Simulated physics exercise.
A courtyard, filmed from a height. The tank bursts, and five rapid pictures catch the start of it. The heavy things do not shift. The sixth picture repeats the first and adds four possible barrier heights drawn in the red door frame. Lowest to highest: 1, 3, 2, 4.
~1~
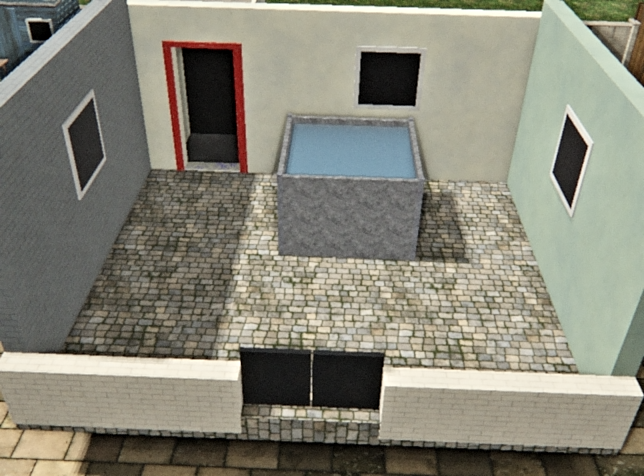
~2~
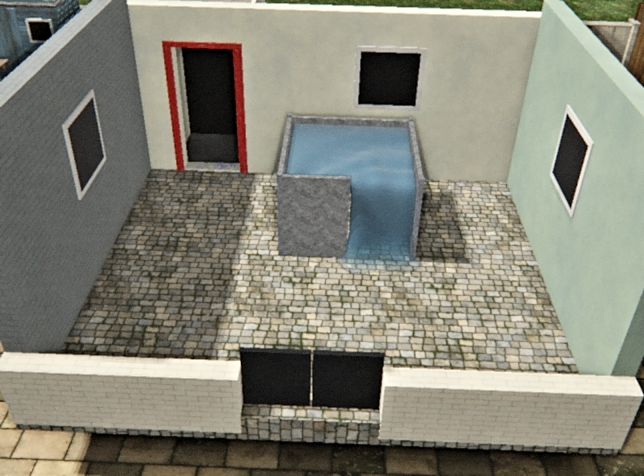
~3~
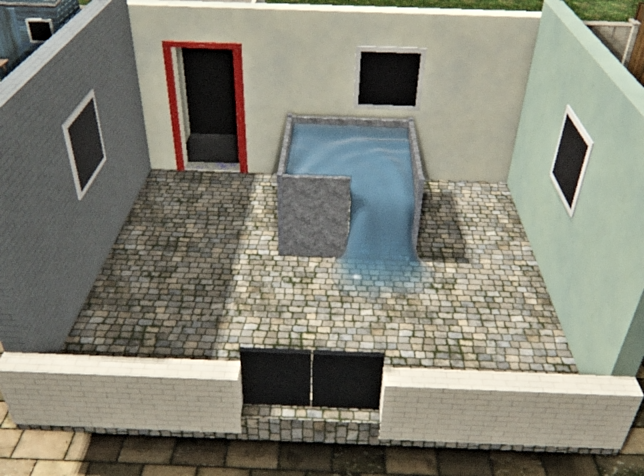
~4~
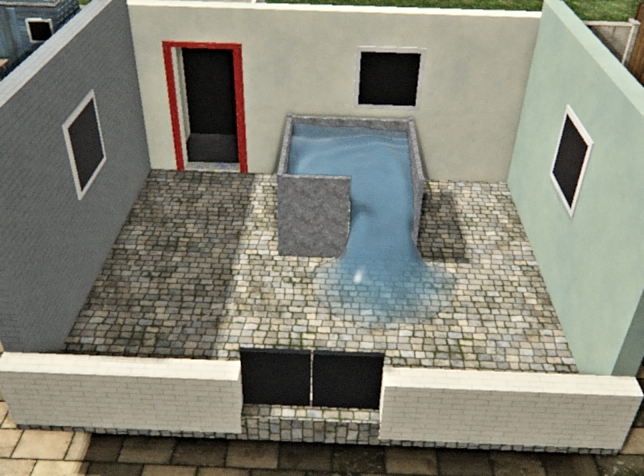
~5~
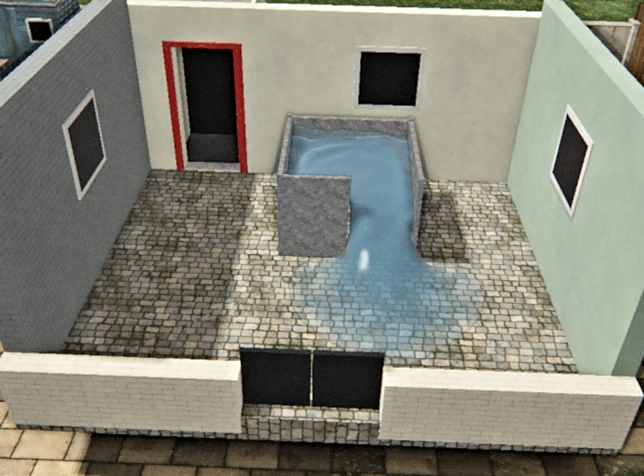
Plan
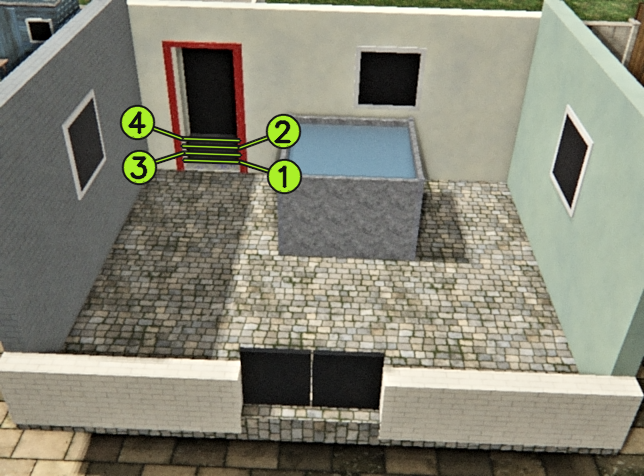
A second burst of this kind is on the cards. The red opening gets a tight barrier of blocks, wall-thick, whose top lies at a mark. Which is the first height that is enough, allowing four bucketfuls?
Use height 1.
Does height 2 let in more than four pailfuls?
No, not at all.
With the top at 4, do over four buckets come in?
No, not at all.
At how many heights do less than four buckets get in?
All of the four.
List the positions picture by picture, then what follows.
Water in the tank at rest, its middle at (350, 151); foot of the red doorway at (213, 171); shut gate at (312, 361).
Water covers 1 % of the ground and shows as far out as (414, 263).
Water covers 3 % of the ground and shows as far out as (350, 290).
Water covers 8 % of the ground and shows as far out as (391, 324).
Water covers 14 % of the ground and shows as far out as (361, 343).
On the marked copy, 1 at (212, 161); 2 at (211, 146); 3 at (211, 154); 4 at (210, 139); from the bottom up 1, 3, 2, 4.
With 1, a splash gets over, under a bucket.
With 2, nothing gets over.
With 3, nothing gets over.
With 4, nothing gets over.
